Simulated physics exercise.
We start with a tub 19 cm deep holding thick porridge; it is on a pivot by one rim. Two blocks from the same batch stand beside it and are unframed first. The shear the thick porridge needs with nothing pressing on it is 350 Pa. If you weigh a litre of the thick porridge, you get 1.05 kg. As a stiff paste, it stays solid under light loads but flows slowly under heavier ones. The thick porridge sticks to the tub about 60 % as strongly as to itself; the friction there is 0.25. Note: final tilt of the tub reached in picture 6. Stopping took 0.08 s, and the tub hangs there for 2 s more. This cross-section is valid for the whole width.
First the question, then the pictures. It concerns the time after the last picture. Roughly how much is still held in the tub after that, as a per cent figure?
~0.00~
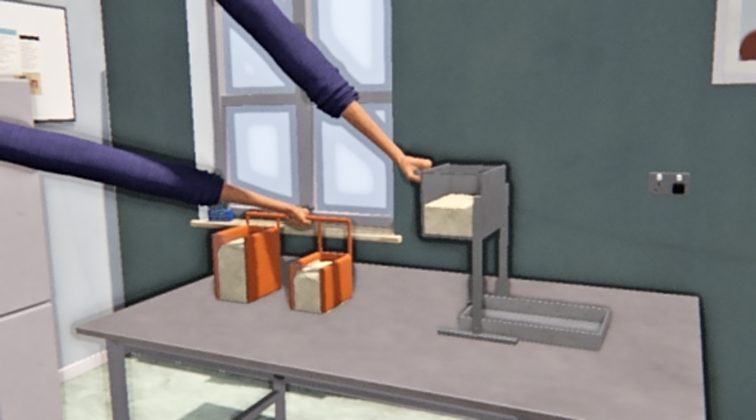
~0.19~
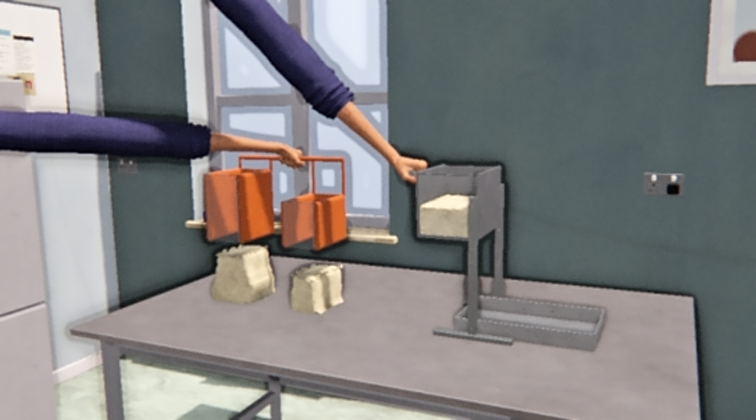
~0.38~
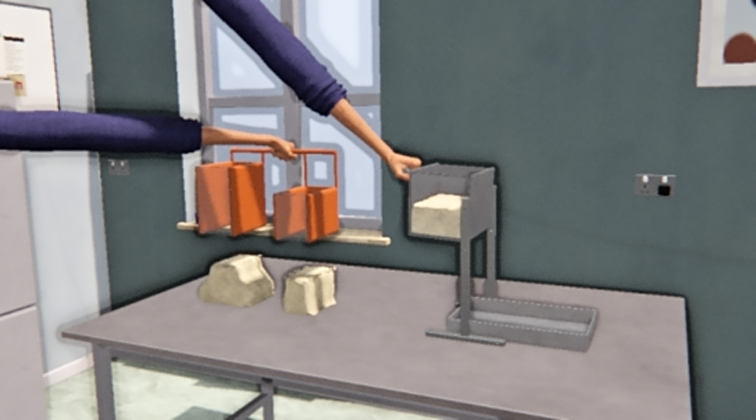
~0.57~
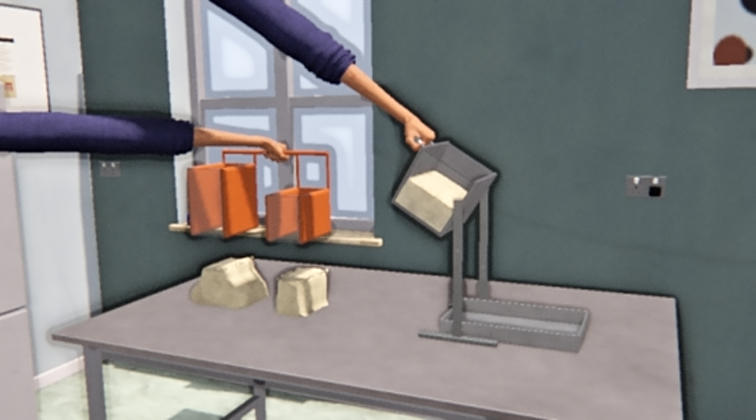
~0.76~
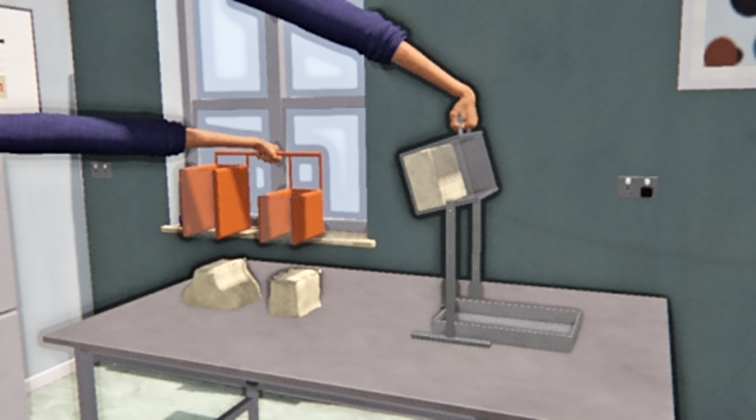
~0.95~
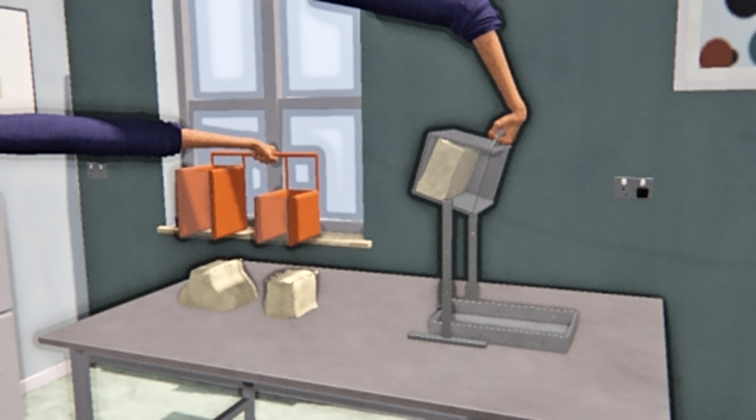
The amount still held in the tub is about 0 per cent.
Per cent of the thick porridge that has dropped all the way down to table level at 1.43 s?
At that moment, near 40 % is down.
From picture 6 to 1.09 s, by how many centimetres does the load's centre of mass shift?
Something like 7 cm, give or take.
After 1.09 s, the tub is at 106 degrees and holds 100 %.
After 1.26 s, the tub is at 106 degrees and holds 53 %.
After 1.43 s, the tub is at 106 degrees and holds 31 %.
After 1.60 s, the tub is at 106 degrees and holds 0 %.
After 2.95 s, at the end, the tub is at 106 degrees and holds 0 %.
